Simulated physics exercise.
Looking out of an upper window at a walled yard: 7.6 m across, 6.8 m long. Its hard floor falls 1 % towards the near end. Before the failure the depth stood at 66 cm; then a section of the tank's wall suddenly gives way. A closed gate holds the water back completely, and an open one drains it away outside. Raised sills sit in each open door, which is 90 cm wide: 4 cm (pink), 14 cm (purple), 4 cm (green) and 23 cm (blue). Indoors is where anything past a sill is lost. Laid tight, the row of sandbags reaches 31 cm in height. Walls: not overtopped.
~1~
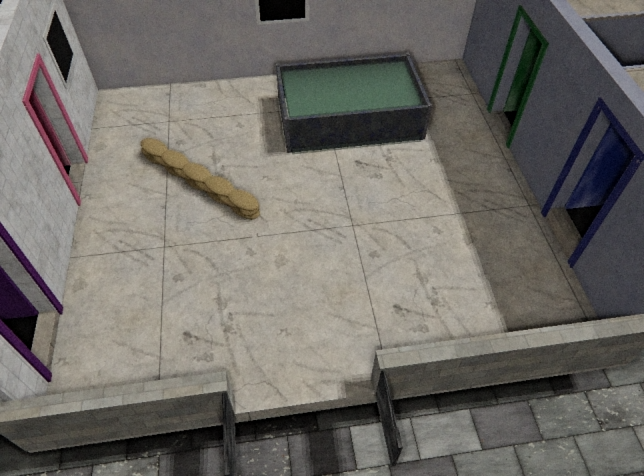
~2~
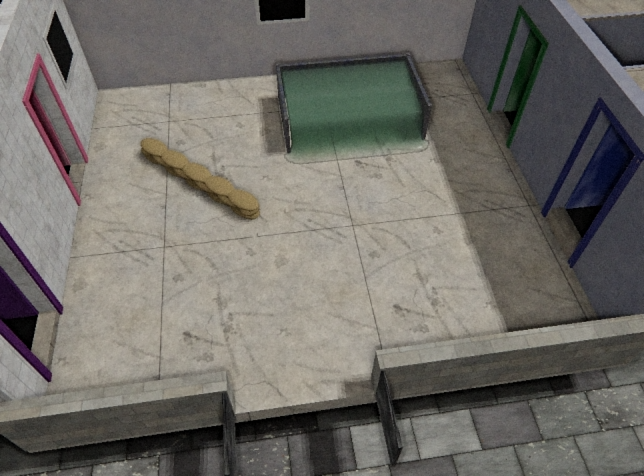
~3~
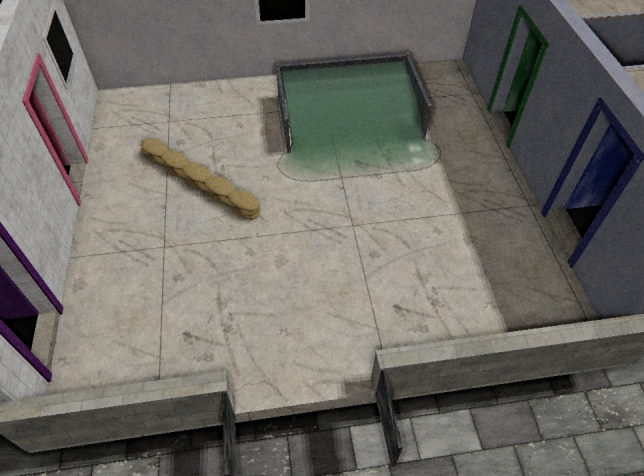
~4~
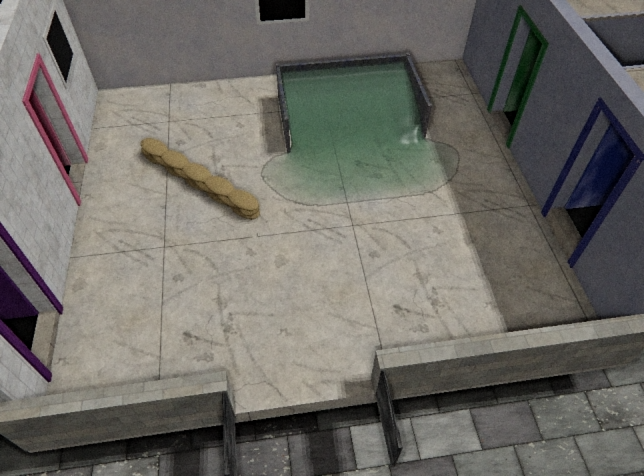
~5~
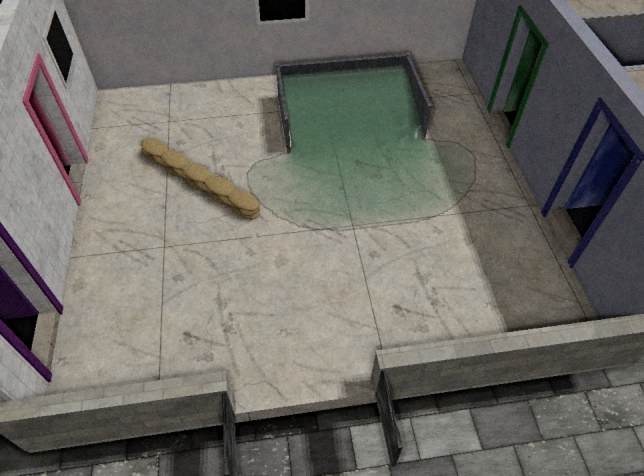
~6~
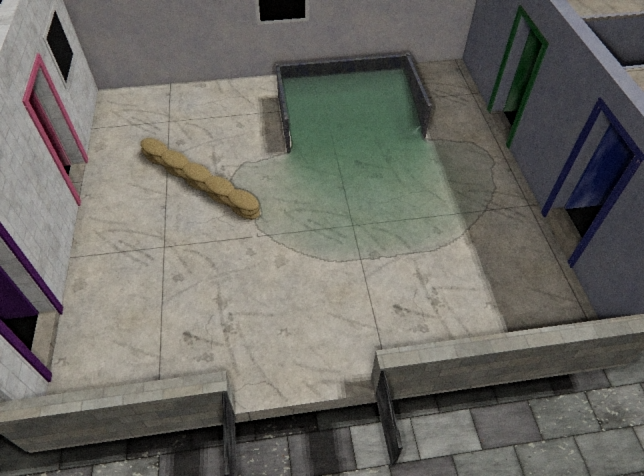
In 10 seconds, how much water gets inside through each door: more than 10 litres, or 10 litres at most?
My prediction: Pink door: Short of the set amount; purple door: Short of the set amount; green door: Short of the set amount; blue door: Short of the set amount.
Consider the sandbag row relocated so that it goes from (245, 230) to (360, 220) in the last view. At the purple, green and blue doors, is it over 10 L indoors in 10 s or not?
Against that limit: Purple not over, green below, blue below.
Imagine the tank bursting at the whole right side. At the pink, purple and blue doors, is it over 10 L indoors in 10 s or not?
Against that limit: Pink not over, purple below, blue below.
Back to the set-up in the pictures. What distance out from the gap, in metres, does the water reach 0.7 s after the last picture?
Roughly 4.6 metres out.
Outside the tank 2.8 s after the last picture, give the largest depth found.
I'd put it at close to 26 cm.
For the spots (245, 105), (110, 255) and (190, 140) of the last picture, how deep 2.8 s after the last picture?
Taking the spots in order: 0 cm, 0 cm, 1 cm.
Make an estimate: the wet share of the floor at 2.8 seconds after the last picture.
Close to 50 in a hundred.
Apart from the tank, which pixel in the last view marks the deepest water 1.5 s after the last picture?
Location: Approx. (609, 342).
Then, 0.7 s after the last picture water covers 40 % of the floor and is deepest (30 cm) near (420, 369); pink door not reached, purple door not reached, green door not reached, blue door not reached.
Then, 1.5 s after the last picture water covers 50 % of the floor and is deepest (42 cm) near (609, 342); pink door not reached, purple door not reached, green door not reached, blue door 10 cm at the sill, 0 L in.
Then, 2.8 s after the last picture water covers 50 % of the floor and is deepest (26 cm) near (597, 344); pink door not reached, purple door not reached, green door not reached, blue door 14 cm at the sill, 0 L in.
Then, 5.3 s after the last picture water covers 60 % of the floor and is deepest (12 cm) near (231, 396); pink door not reached, purple door 6 cm at the sill, 0 L in, green door 5 cm at the sill, 0 L in, blue door 8 cm at the sill, 0 L in.
Then, 9.3 s after the last picture water covers 80 % of the floor and is deepest (10 cm) near (43, 422); pink door 4 cm at the sill, 0 L in, purple door 8 cm at the sill, 0 L in, green door 4 cm at the sill, 1 L in, blue door 4 cm at the sill, 0 L in.
